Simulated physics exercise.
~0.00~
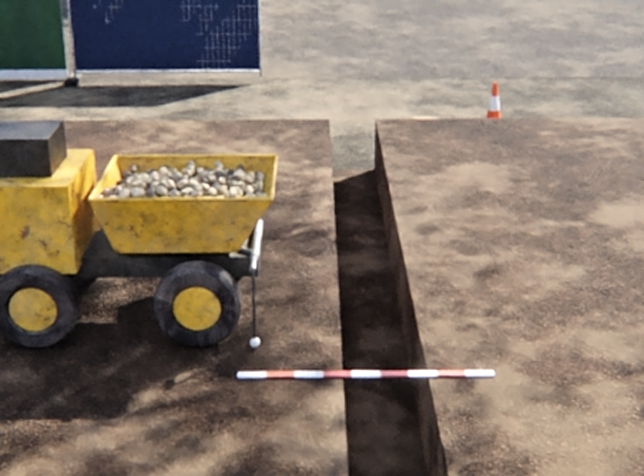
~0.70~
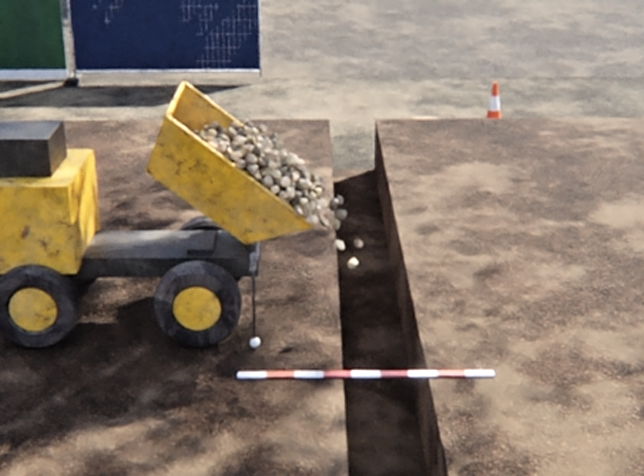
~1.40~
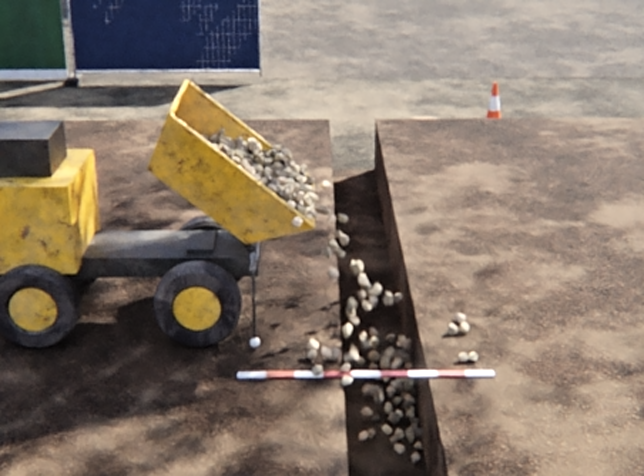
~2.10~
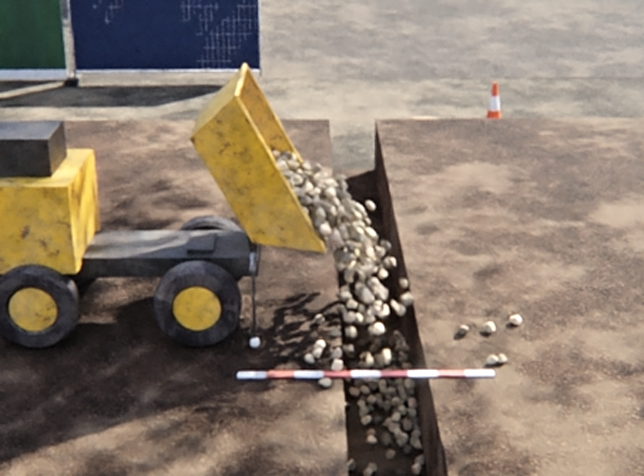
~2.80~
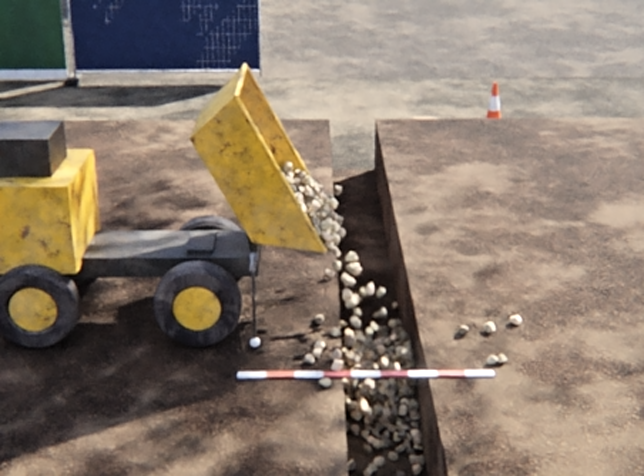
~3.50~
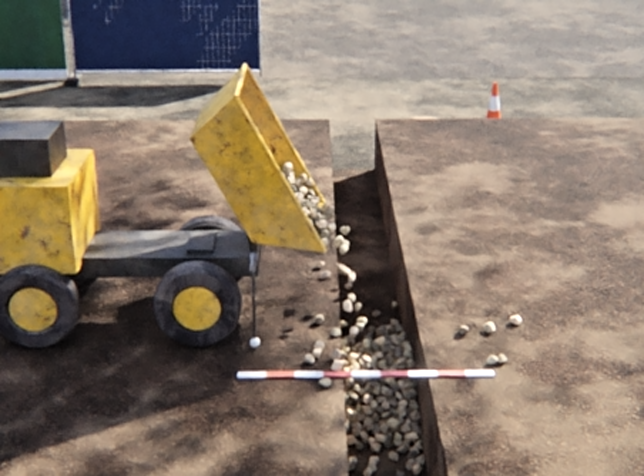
To begin with, a small yellow dumper stands at the left with its body level and full of pale stones, facing a narrow trench crossed by a red-and-white staff. The body tips toward the right, and the first few stones drop off its lip. It holds at that slant while more stones tumble into the trench and a few land on the ground either side. Then the body tips more steeply, sending a thick stream down. The flow thins, ending with stones heaped in the trench and some still in the raised body.
